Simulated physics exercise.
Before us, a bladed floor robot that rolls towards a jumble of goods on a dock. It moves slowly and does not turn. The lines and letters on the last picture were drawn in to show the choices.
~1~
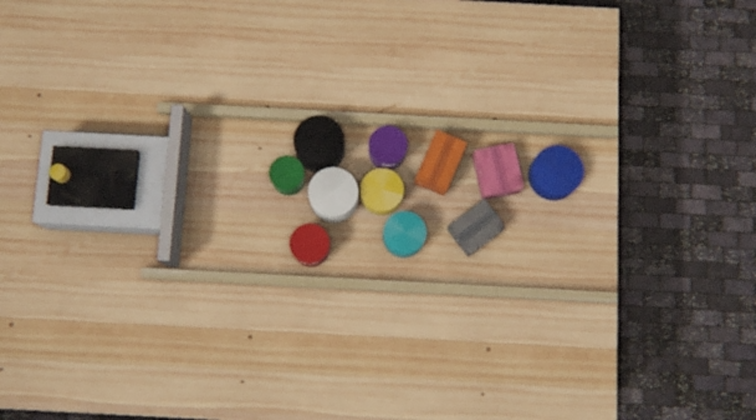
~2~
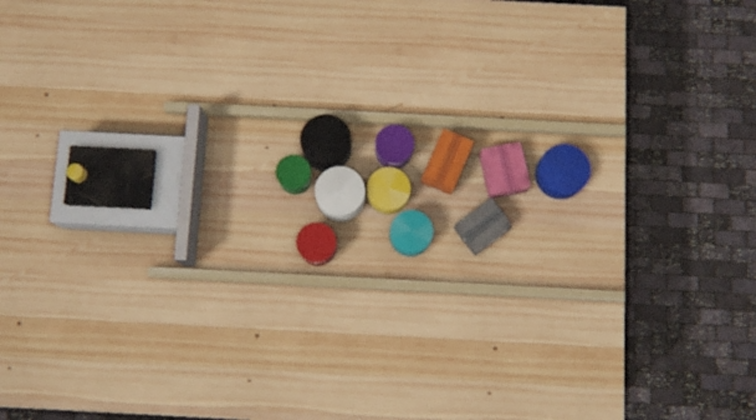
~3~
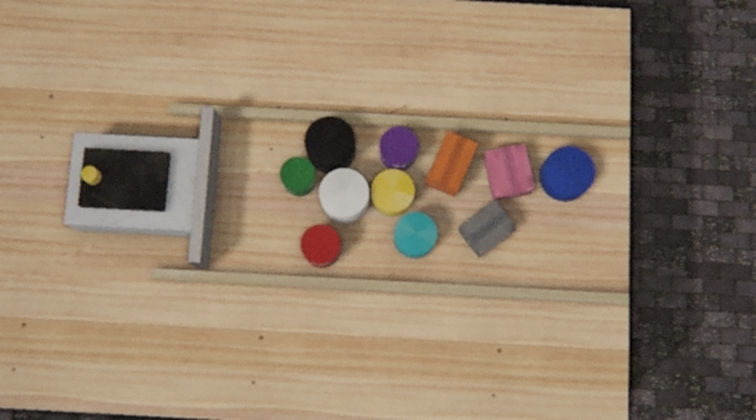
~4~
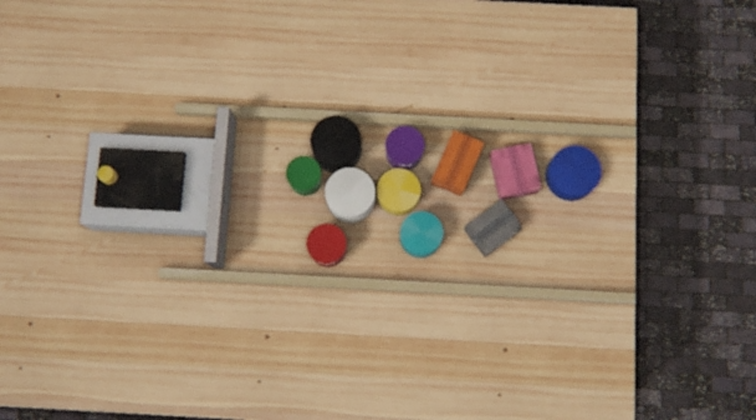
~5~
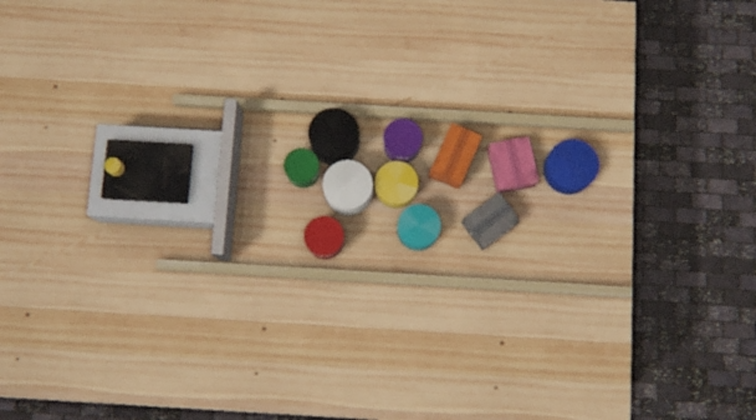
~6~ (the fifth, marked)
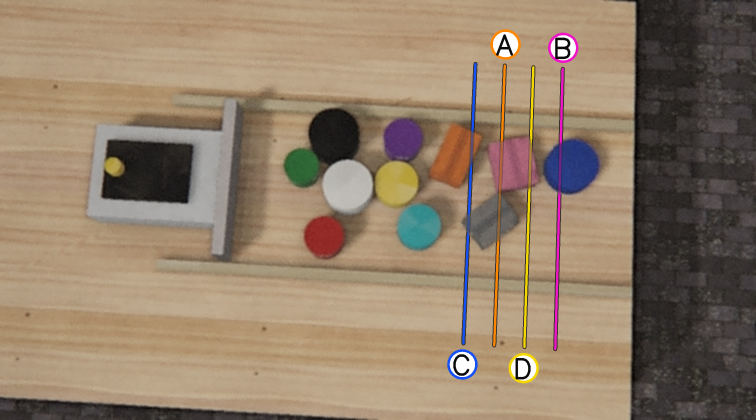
A grey bladed machine crept slowly to the right across a wooden surface, between two thin rails, closing some of the gap to a cluster of colourful round and blocky objects that stayed put.
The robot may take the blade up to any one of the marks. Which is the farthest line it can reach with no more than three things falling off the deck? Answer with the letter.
It should halt at D.
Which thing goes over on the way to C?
It is the blue canister.
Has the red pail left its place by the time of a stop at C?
By then, yes.
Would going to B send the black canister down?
No.
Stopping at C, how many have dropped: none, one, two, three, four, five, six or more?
One.
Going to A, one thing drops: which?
The blue canister goes over.
On the marked copy, A at (500, 202); B at (559, 205); C at (470, 200); D at (529, 203).
Following D. Soon after the start, robot (265, 178); red pail (358, 246); black canister (370, 137).
Later, robot (374, 184); blue canister (630, 191); pink box (584, 175).
In the end, robot (461, 189); pink box over the edge; blue canister over the edge; two fallen.
As for the rest, A is within the limit but short; B drops four; C is within the limit but short.
